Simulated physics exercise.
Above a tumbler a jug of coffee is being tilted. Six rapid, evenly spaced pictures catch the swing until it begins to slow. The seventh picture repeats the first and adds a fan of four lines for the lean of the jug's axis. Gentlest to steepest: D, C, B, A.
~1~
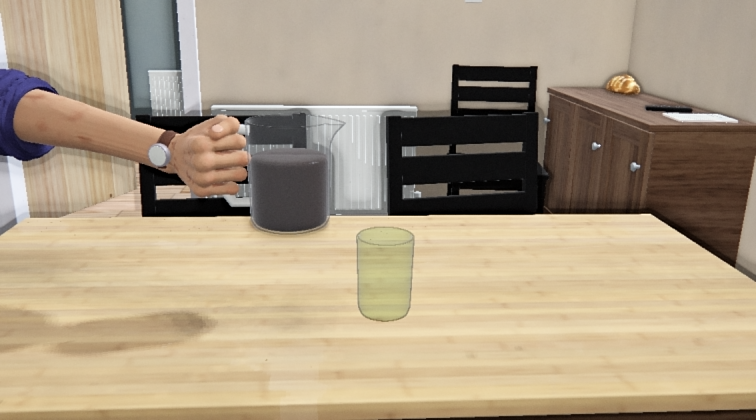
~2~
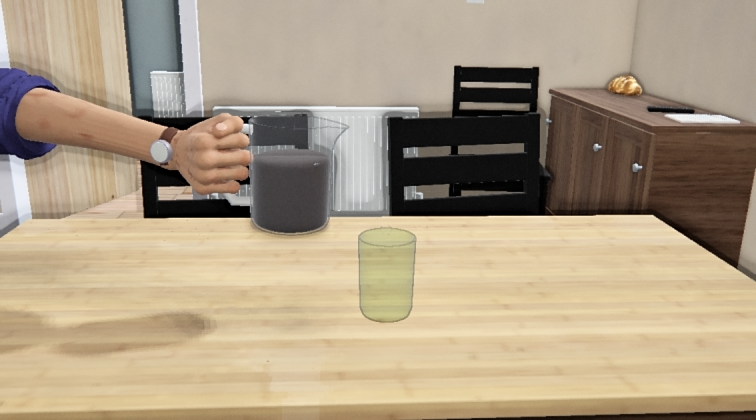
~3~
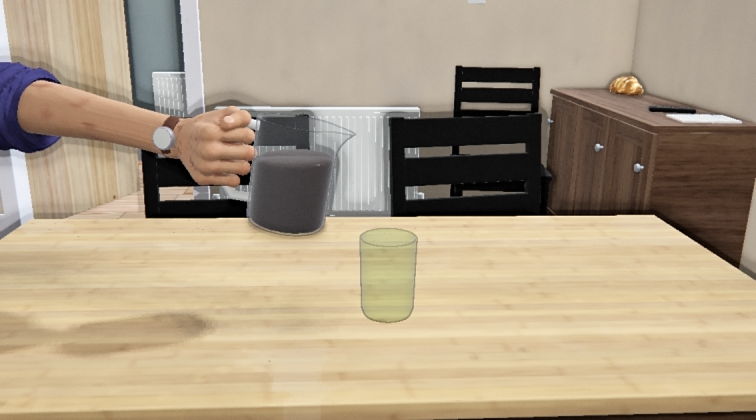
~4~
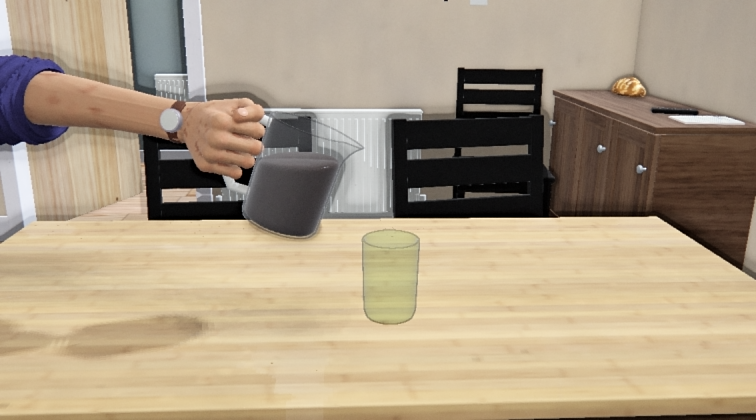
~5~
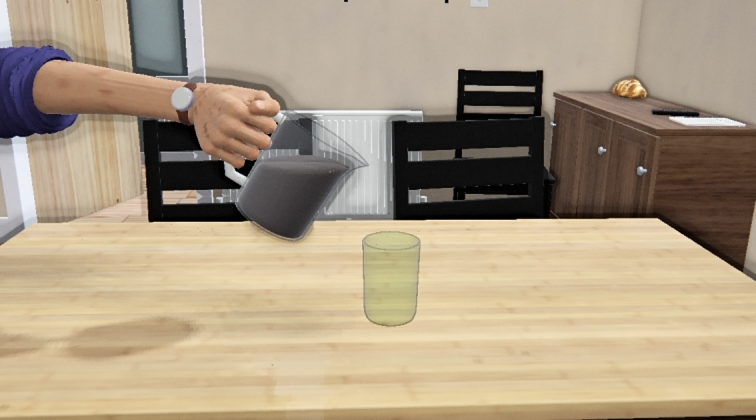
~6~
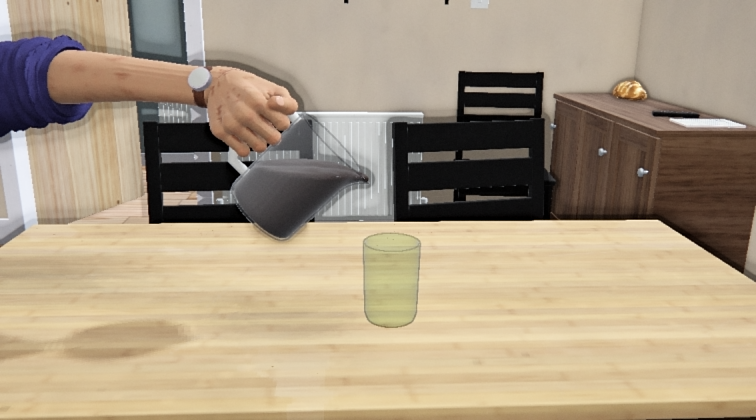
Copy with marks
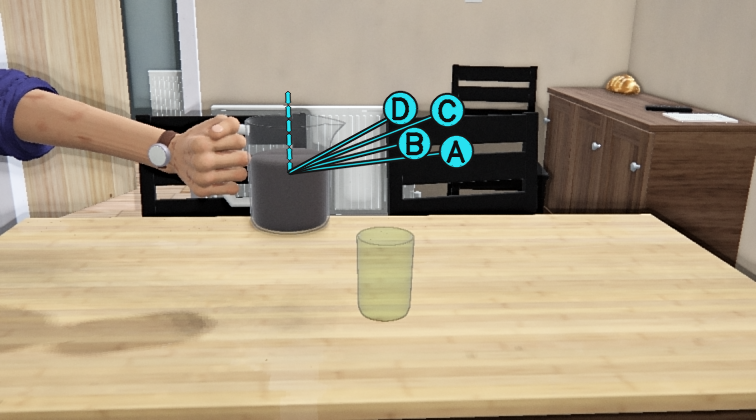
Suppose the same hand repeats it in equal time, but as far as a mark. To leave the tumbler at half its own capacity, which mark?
Use mark D.
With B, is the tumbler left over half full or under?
Over.
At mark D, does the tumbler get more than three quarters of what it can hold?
No, less.
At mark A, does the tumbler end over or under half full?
Over half.
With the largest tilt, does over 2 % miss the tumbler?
Yes.
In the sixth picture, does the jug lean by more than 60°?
No.
In cyan, A at (440, 153); B at (396, 145); C at (432, 116); D at (387, 119).
For mark A, the tumbler ends with about 95 % of what it can hold; 16 % of the coffee is spilt.
For mark B, the tumbler ends with about 87 % of what it can hold; 7 % of the coffee is spilt.
For mark C, the tumbler ends with about 73 % of what it can hold.
For mark D, the tumbler ends with about 48 % of what it can hold.
